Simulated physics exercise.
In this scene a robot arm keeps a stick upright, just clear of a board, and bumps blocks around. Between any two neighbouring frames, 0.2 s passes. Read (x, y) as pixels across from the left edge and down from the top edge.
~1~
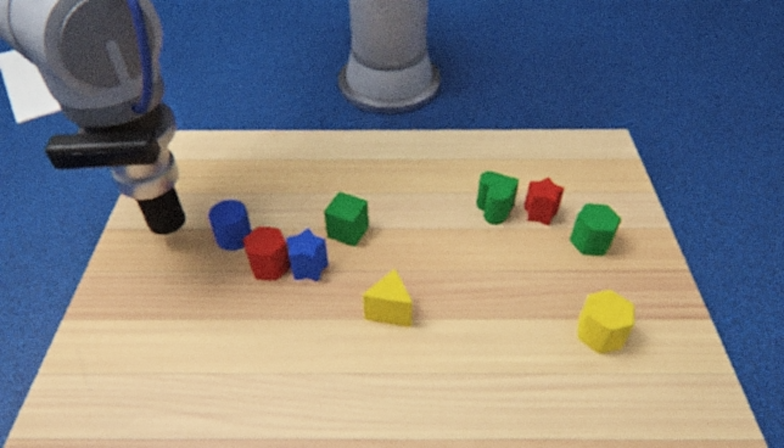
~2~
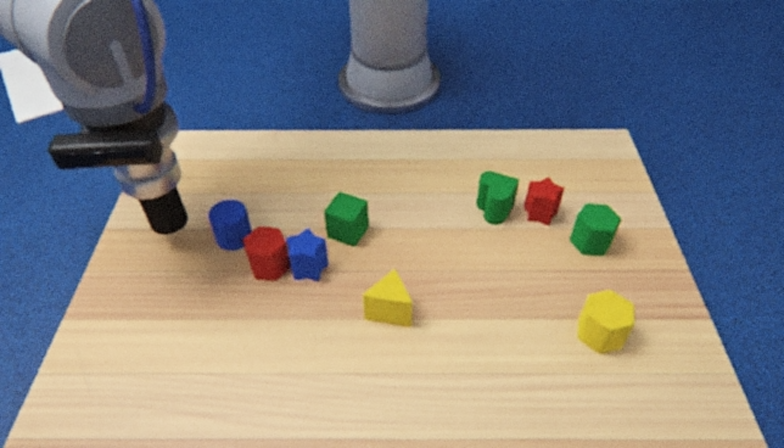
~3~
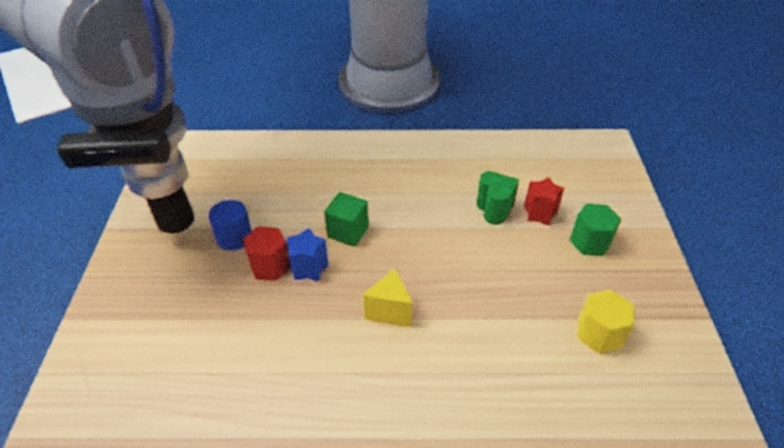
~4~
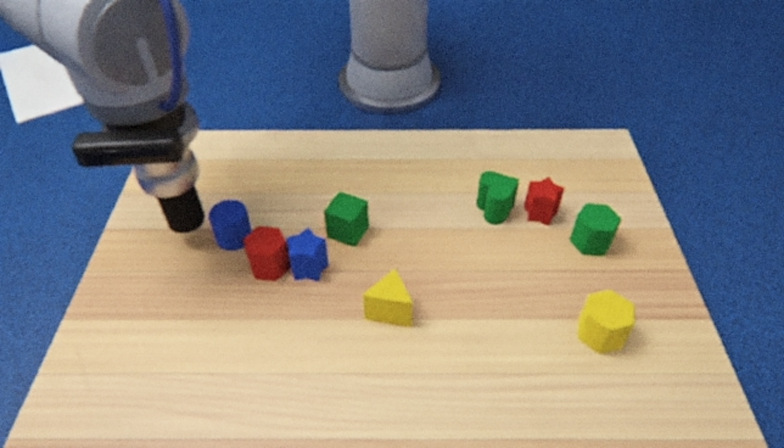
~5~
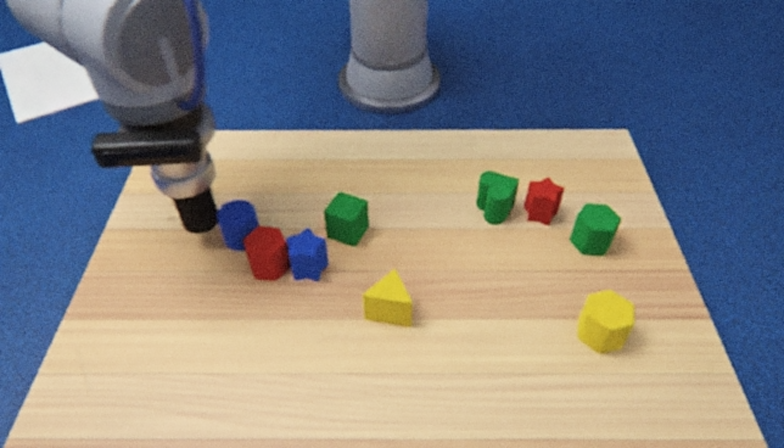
On a light wooden board over a blue surface, a robot arm moves its black-tipped stick slowly right toward a blue cylinder among scattered red, blue, green and yellow blocks, then nudges the cylinder slightly right while the others stay still.
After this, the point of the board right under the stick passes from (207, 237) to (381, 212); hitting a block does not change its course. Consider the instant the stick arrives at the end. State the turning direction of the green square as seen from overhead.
If we look at it from overhead, the green square pivots counter-clockwise.
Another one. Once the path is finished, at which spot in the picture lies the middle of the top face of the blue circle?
Its top middle will sit at (337, 219).
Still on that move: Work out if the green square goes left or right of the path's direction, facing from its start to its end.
It goes right.
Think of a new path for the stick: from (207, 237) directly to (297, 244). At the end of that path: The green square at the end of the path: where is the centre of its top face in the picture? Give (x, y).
At (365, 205).
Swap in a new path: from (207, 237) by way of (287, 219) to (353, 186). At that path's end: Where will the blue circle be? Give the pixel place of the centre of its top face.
The middle of the upper face of the blue circle will lie at about (312, 209) in the picture.
What follows on the original path. One third of the way, stick at (263, 214); blue circle at (295, 212).
Two thirds of the way, stick at (323, 205); blue circle at (335, 219); green square at (371, 211), turned 55° anticlockwise.
At the end, stick at (381, 195); blue circle at (337, 219); red six-sided block in place; green square at (380, 211), turned 35° anticlockwise.
